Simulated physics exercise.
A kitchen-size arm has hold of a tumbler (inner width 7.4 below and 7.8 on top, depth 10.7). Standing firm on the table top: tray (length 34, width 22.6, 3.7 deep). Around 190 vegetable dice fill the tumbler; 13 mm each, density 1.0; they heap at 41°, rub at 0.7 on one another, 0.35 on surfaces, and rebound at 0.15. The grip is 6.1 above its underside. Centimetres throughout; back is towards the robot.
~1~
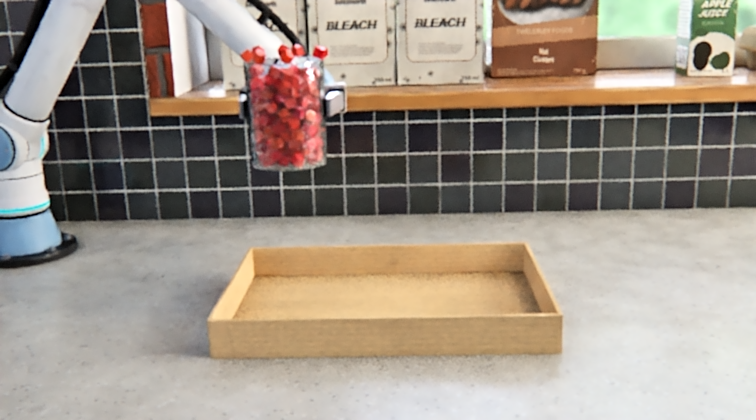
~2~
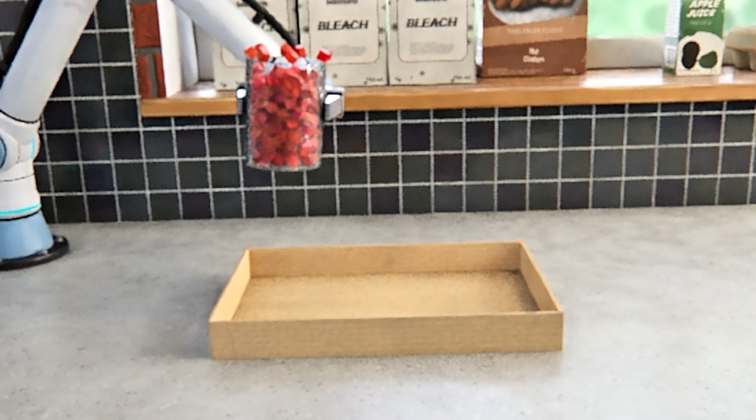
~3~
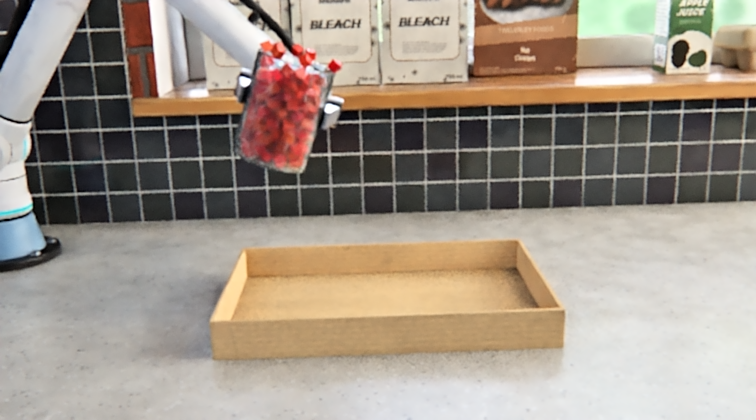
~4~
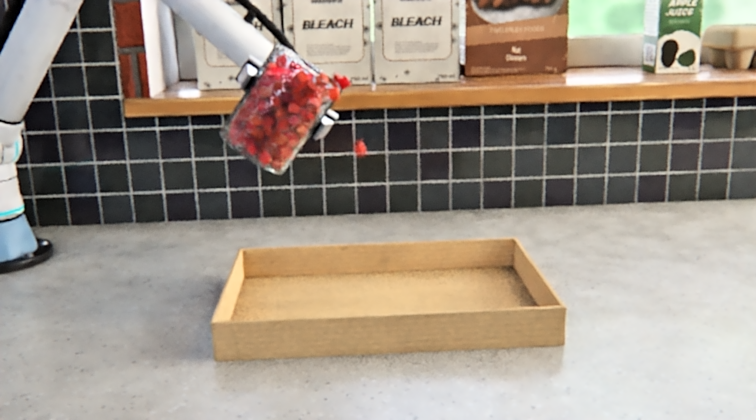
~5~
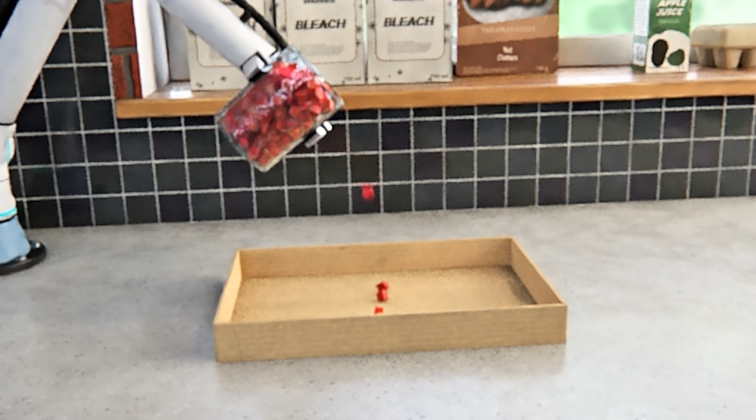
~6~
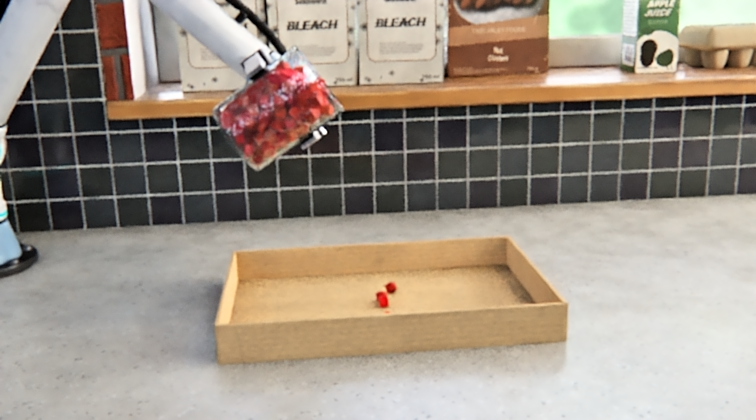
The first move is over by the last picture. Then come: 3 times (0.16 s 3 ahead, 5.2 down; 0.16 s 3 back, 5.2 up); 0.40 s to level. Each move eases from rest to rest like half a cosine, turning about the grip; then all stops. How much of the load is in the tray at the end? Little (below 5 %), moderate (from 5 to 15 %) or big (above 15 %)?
A little share, below 5 %, ends in the tray.
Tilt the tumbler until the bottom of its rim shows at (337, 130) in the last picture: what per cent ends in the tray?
About 5 per cent.
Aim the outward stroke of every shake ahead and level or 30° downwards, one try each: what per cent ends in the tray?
About 15 and 5 per cent.
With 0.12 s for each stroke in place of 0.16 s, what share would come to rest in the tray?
In that case some 10 per cent.
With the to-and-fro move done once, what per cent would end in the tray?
Then about 0 per cent.
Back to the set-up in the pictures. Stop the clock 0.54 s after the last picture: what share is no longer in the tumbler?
About 0 per cent by then.
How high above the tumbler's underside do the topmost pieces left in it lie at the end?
About 10.5 cm.
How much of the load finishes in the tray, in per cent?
Roughly 2 per cent.
Then, 0.54 s after the last picture, tilted 56° forward, highest piece 24 above the table; 182 in the tumbler, 4 in the tray.
Then, 1.09 s after the last picture, tilted 43° forward, highest piece 27 above the table; 181 in the tumbler, 5 in the tray.
Then, 1.56 s after the last picture, level, highest piece 27 above the table; 181 in the tumbler, 5 in the tray.
Then, 2.61 s after the last picture, level, highest piece 27 above the table; 181 in the tumbler, 5 in the tray.
Final count, 181 in the tumbler, 5 in the tray. That is 3 % in the tray.
